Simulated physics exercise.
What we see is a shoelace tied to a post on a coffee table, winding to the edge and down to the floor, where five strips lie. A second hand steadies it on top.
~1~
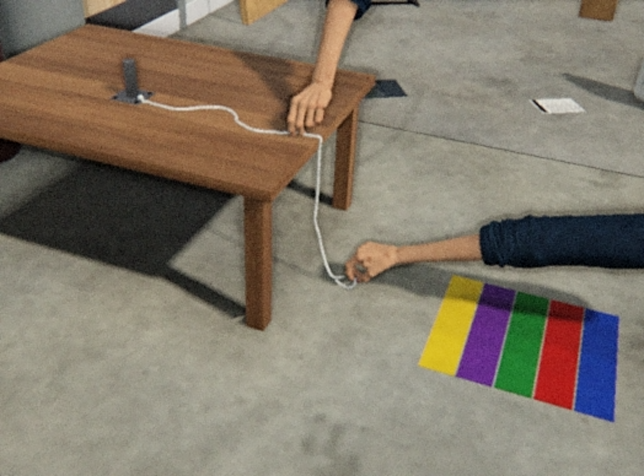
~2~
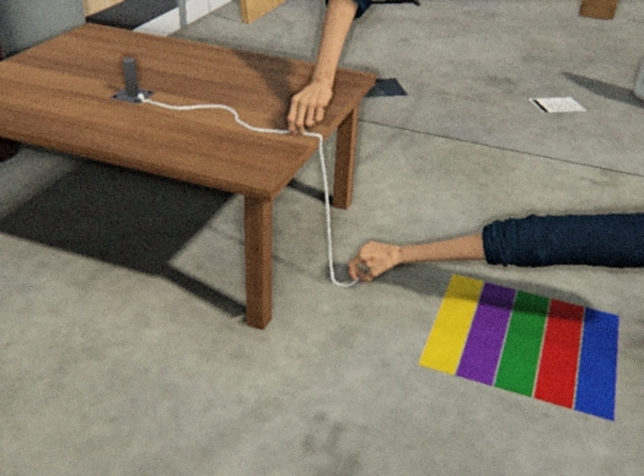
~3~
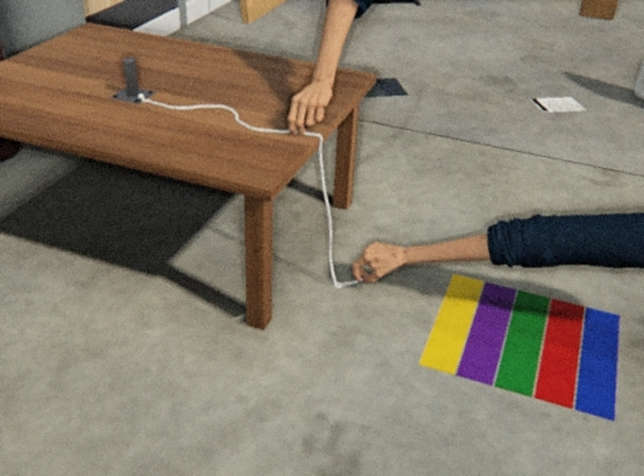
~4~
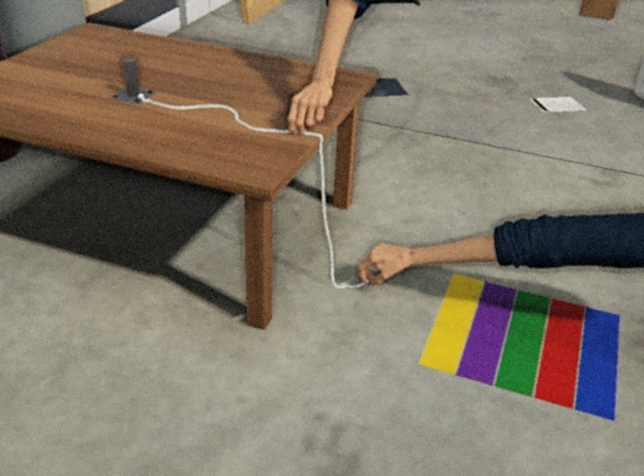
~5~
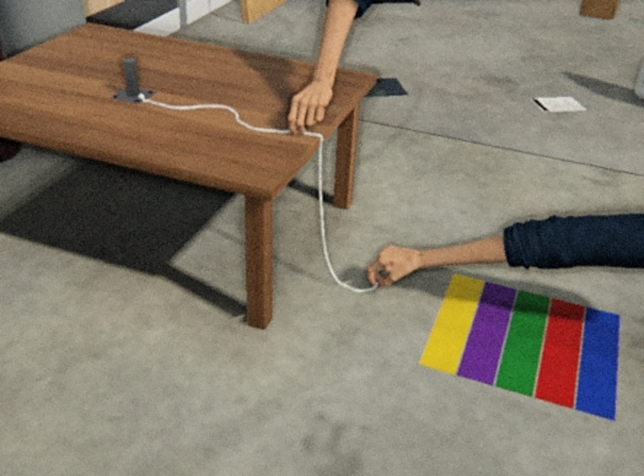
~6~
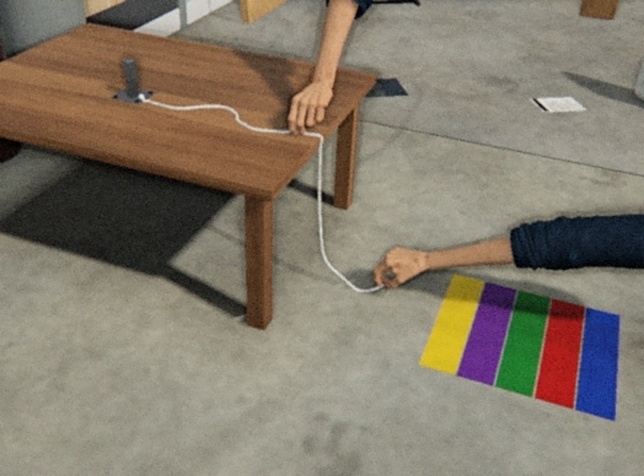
On a wooden coffee table, one hand stayed at the edge over a white cord tied to a post, while another hand near the floor slowly drew its hanging end right, toward five coloured strips.
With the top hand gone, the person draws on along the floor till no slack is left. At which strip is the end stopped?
The end stops over the purple strip.
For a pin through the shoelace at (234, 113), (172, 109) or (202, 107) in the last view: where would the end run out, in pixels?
The places are (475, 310), (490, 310) and (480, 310).
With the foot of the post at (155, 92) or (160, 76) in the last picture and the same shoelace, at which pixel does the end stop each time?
In that order: (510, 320) and (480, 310).
A little later, end near (428, 296); short of the strips.
Next, end near (469, 307); over yellow.
When it is tight, end near (494, 314); over purple. It gets as far as the purple strip.
